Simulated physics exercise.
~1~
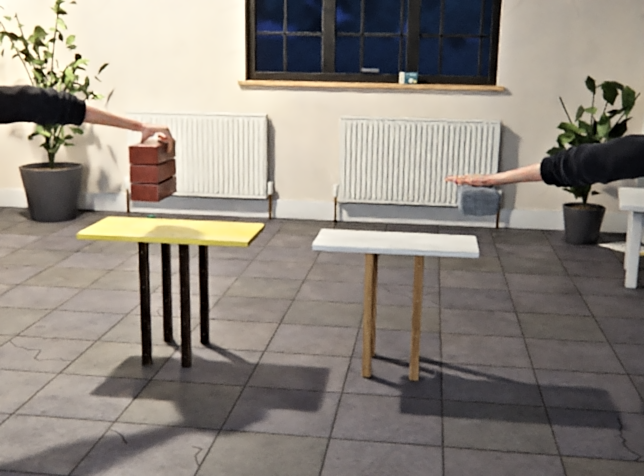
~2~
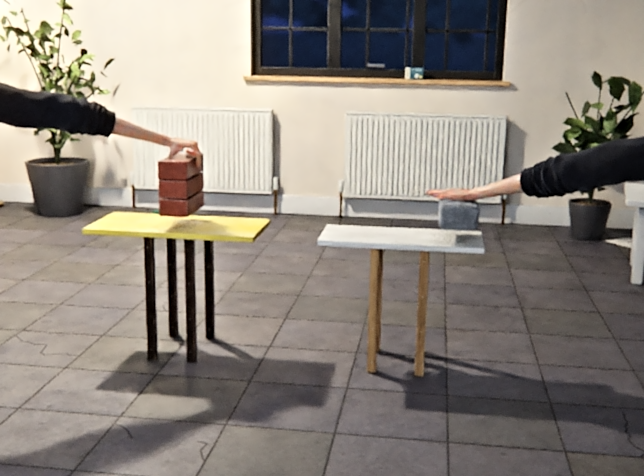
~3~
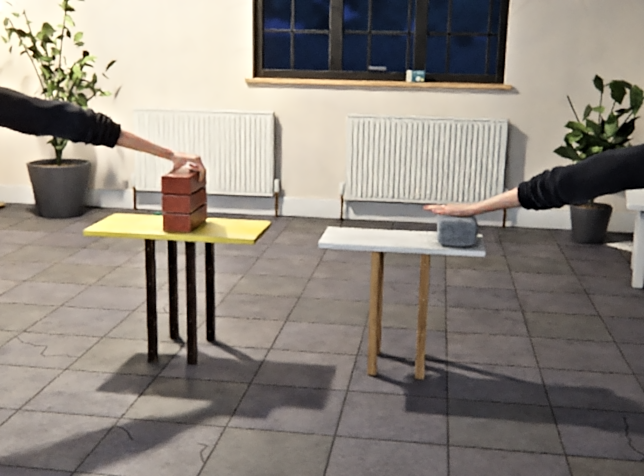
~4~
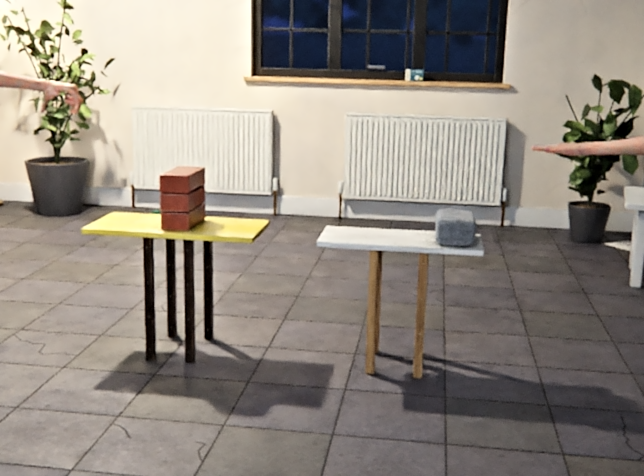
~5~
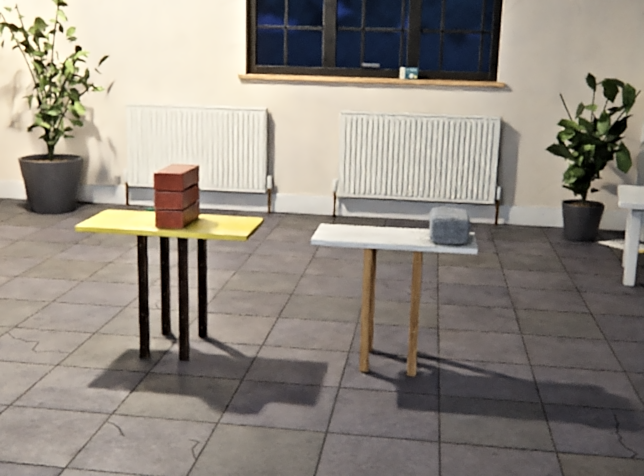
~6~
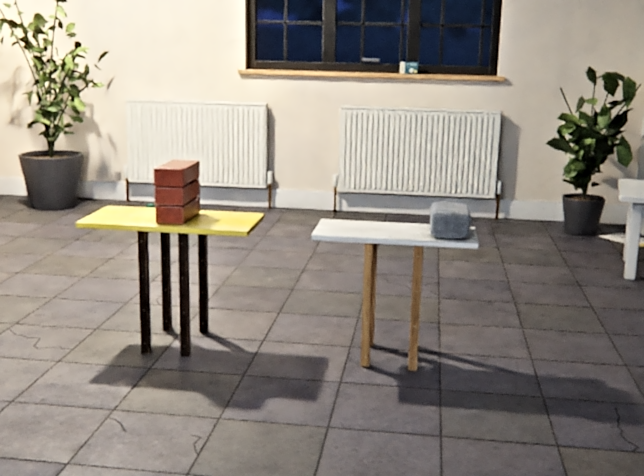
Two small tables stand side by side on a grey tiled floor, a yellow-topped one with dark legs at left and a white-topped one with pale wooden legs at right. The slightly swaying camera faces a cream wall with a dark window, white radiators and potted plants. An arm from the left lowers a stack of red bricks onto the yellow top, while an arm from the right sets a grey cushion near the white top's right end. Both hands let go and withdraw. Both tables stay upright and level, their loads resting still.
